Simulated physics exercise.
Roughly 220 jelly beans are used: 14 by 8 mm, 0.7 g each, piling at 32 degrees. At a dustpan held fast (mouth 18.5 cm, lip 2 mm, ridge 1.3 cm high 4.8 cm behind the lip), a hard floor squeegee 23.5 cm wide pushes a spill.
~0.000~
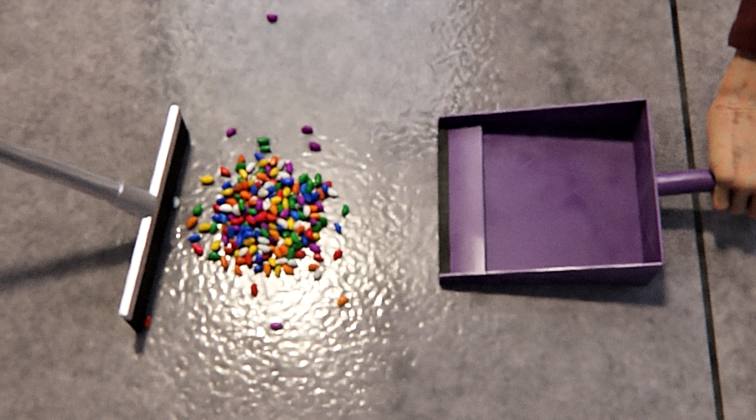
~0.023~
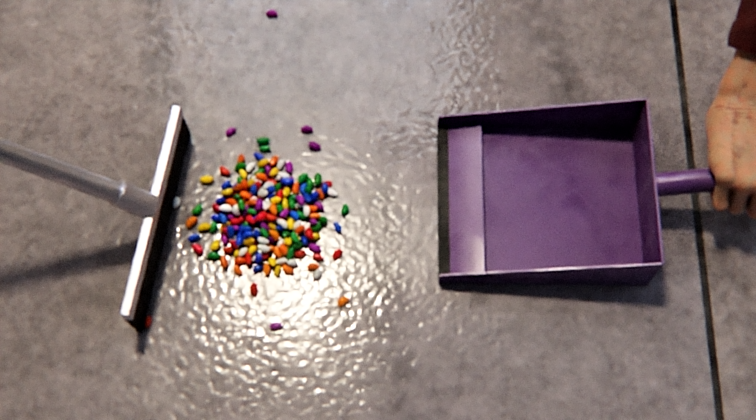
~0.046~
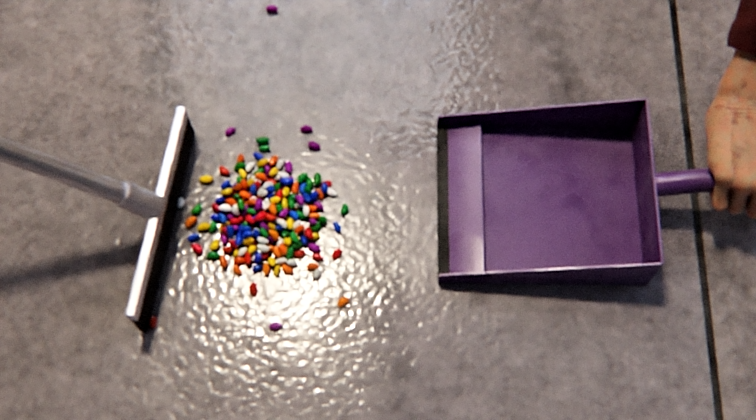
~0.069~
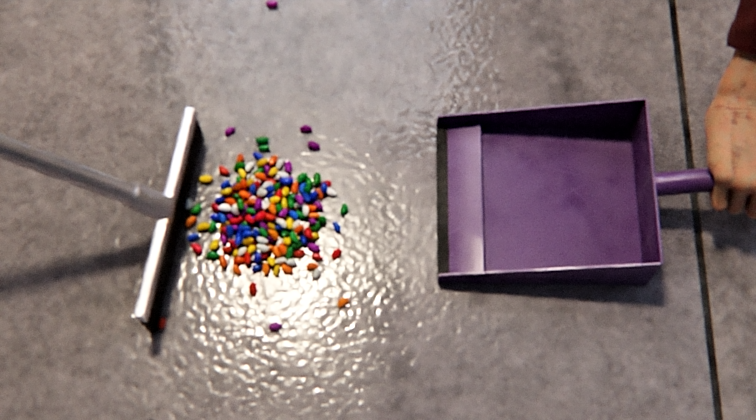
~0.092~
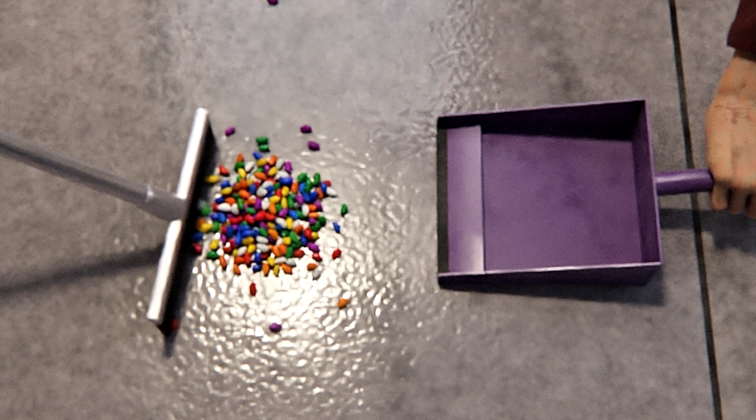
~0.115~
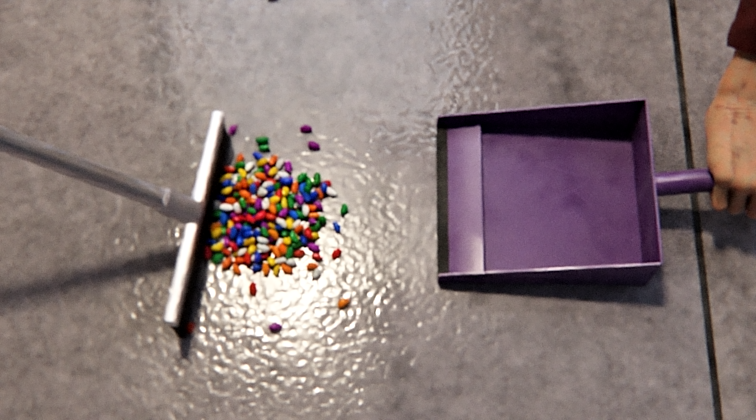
A squeegee slides right across the wet floor and nudges a pile of colorful candies.
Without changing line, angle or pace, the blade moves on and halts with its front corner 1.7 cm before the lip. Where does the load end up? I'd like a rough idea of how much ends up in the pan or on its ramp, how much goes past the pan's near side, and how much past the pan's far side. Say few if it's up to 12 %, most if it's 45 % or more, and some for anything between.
Here is my call: Pan some, near side some, far side few.
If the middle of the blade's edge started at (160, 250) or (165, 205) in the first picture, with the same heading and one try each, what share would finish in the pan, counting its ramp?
About 35 and 35 per cent.
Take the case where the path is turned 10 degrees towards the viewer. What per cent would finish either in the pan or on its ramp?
I'd put it at close to 35 percent.
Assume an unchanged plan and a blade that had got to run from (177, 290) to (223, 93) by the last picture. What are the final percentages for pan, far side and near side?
Pan: 15, far side: 15, near side: 15.
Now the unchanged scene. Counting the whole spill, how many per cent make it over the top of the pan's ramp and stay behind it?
Estimate: About 10 %.
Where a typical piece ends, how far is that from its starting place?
Near 20 cm.
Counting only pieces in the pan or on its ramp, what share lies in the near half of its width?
Estimate: Close to 70 %.
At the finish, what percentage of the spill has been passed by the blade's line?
Some 5 per cent.
After 0.27 s, middle of the blade 14 cm from the lip; 0 % over the lip, far side 0 %, near side 15 %.
Then, at 0.38 s, middle of the blade 6 cm from the lip; 0 % over the lip, far side 5 %, near side 20 %.
Then, at 0.61 s, middle of the blade 3 cm from the lip; 35 % over the lip, far side 5 %, near side 25 %.
By 2.4 s all is still; pan 35 %, near side 25 %, far side 5 %, in front of the lip or behind the blade 30 %.
